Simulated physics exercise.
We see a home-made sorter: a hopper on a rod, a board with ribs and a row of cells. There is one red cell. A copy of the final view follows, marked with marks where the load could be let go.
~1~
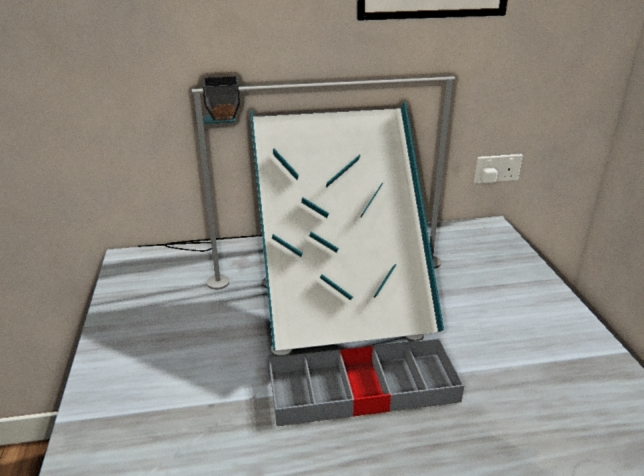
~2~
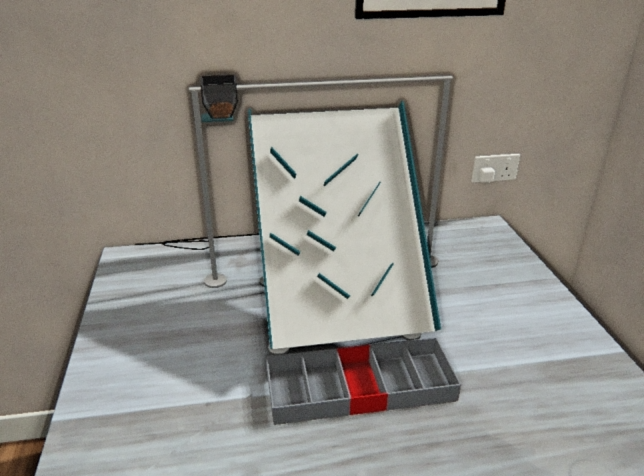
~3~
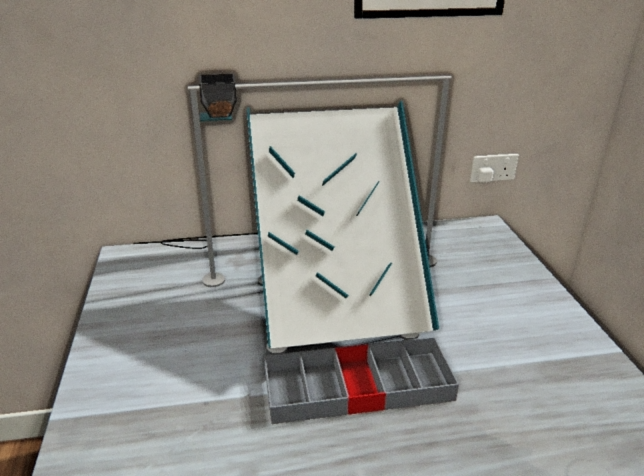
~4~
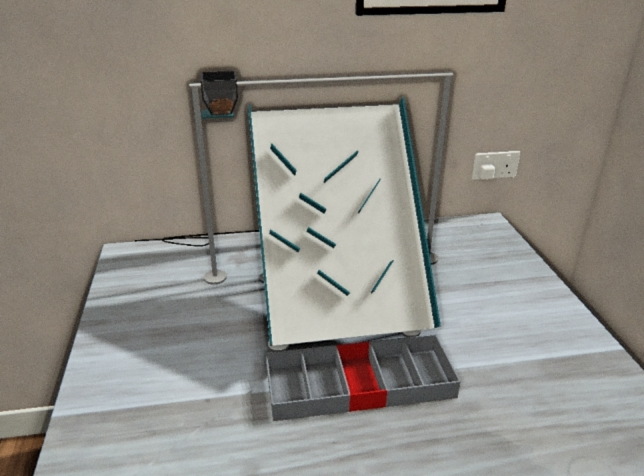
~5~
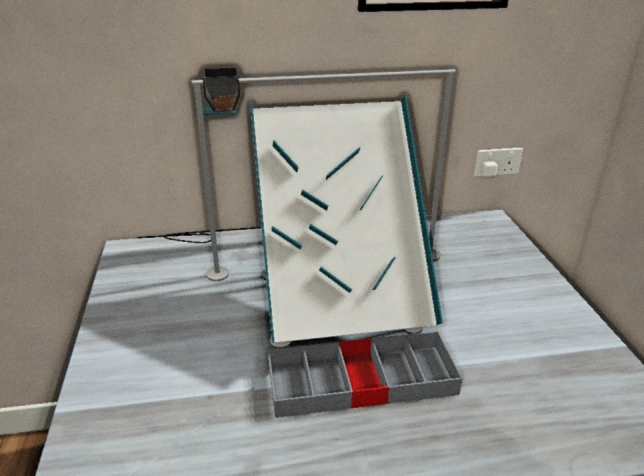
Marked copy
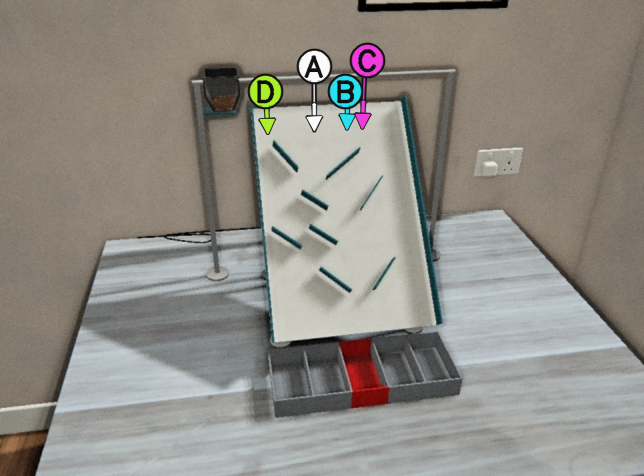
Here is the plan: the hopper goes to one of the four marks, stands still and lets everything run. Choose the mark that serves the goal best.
It is A.
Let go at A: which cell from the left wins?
The third.
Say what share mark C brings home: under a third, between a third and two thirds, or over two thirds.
Under a third.
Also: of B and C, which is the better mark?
B.
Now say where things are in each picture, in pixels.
The first frame shows hopper near (223, 110), cereal balls, door shut.
The second frame shows ribs (271, 147) to (296, 174), (325, 182) to (358, 154), (300, 196) to (327, 213).
The third frame shows ribs (359, 212) to (379, 181), (268, 232) to (298, 252), (306, 230) to (335, 248).
The fourth frame shows ribs (318, 270) to (350, 293), (374, 291) to (393, 260).
The fifth frame shows red cell near (370, 396), number 3 of 5 from the left.
On the marked copy, mark A meets the board at (314, 125); mark B meets the board at (347, 124); mark C meets the board at (362, 123); mark D meets the board at (267, 128).
With A, close to two thirds in the red cell, close to a third in other cells.
With B, close to a third in the red cell, close to half in other cells, only a few outside the box.
With C, close to a quarter in the red cell, the bulk in other cells, only a few outside the box.
With D, close to a third in the red cell, close to two thirds in other cells, only a few held on the board, only a few outside the box.
